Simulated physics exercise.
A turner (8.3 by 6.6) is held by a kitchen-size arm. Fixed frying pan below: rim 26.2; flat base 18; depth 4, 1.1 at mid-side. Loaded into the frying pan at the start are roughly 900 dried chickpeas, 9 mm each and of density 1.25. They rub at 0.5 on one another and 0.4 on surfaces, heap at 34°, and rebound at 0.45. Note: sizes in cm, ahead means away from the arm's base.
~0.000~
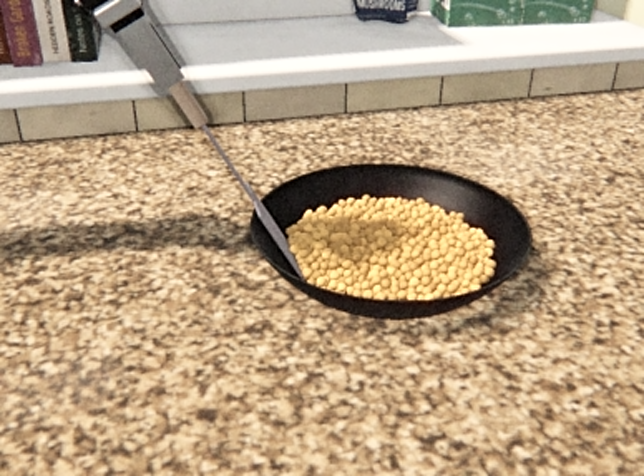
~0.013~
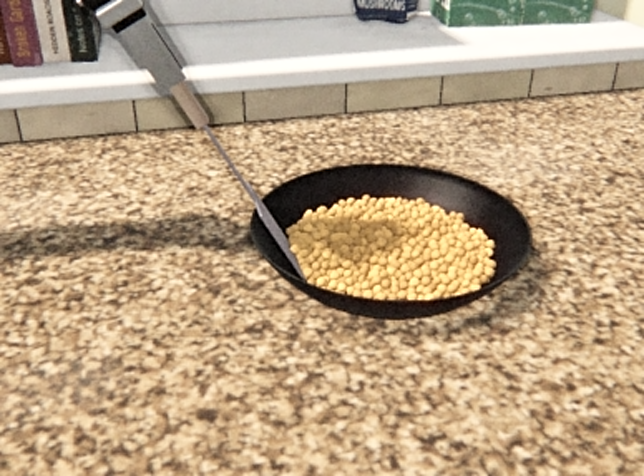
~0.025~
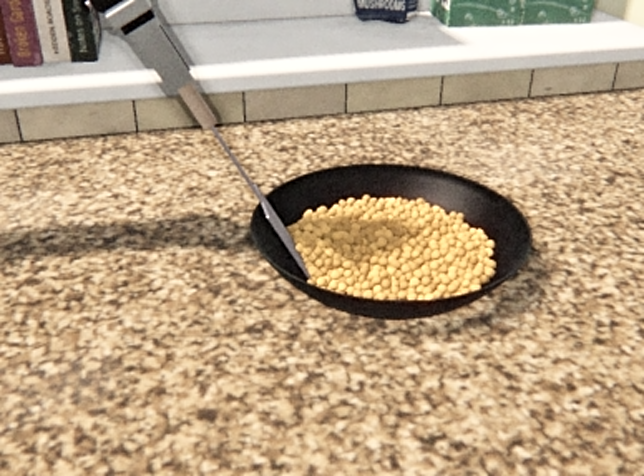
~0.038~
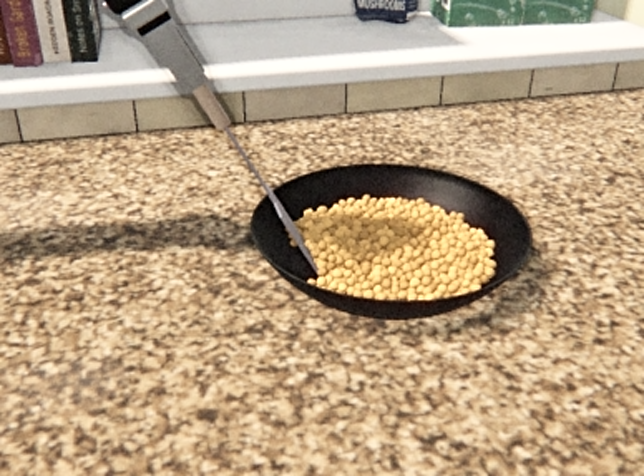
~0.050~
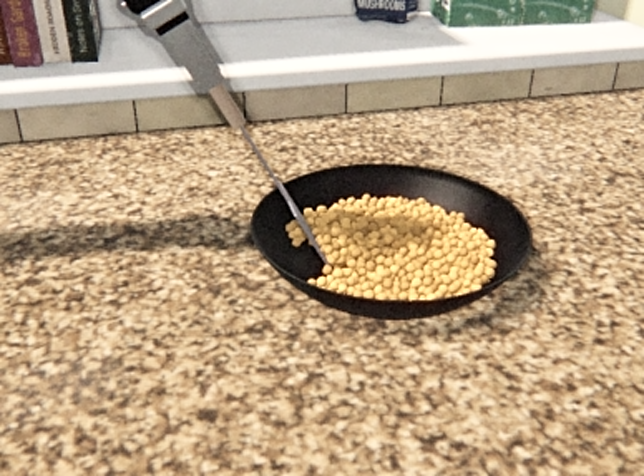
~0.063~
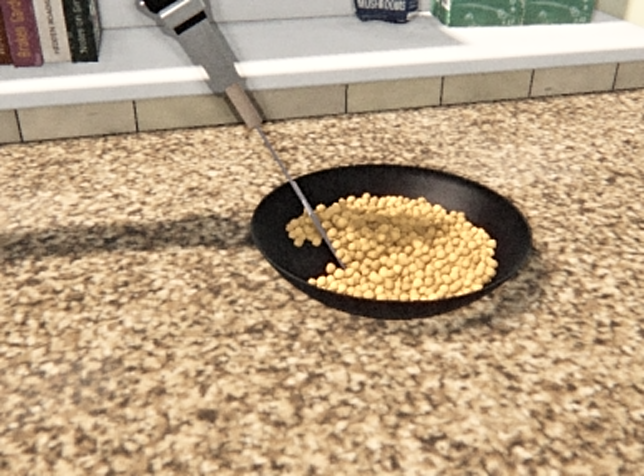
We see a black frying pan of dried chickpeas on a speckled countertop, with a turner angled into its left side; the turner moves slowly rightward into the chickpeas, pushing some aside and leaving a few behind it.
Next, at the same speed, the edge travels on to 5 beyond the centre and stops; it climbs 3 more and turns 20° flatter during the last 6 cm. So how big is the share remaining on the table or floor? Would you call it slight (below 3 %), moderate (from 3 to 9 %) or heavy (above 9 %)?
I would call it moderate.
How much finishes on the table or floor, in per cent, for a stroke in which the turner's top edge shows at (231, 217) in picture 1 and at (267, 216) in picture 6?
It works out to about 0 %, more or less.
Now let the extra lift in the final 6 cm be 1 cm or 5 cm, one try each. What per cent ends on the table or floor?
Roughly 0 per cent, then 10 per cent.
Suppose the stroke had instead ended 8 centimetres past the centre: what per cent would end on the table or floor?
Then the share is near 10 in a hundred.
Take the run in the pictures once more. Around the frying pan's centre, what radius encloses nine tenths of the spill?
Seen from above, roughly 40 cm.
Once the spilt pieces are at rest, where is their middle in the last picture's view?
(626, 227) or thereabouts.
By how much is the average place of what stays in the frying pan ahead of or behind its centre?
Some 4.0 cm ahead.
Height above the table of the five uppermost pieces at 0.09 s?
Around 6 cm above the table.
By 0.09 s, sloping 62°, highest piece 7 above the table; 900 in the frying pan.
By 0.12 s, sloping 54°, highest piece 8 above the table; 900 in the frying pan.
By 0.34 s, sloping 42°, highest piece 5 above the table; 860 in the frying pan, 31 on the table or floor, 9 on the blade or in flight.
By 1.39 s, sloping 42°, highest piece 4 above the table; 859 in the frying pan, 41 on the table or floor.
Final count, 859 in the frying pan, 41 on the table or floor. That is 5 % on the table or floor.
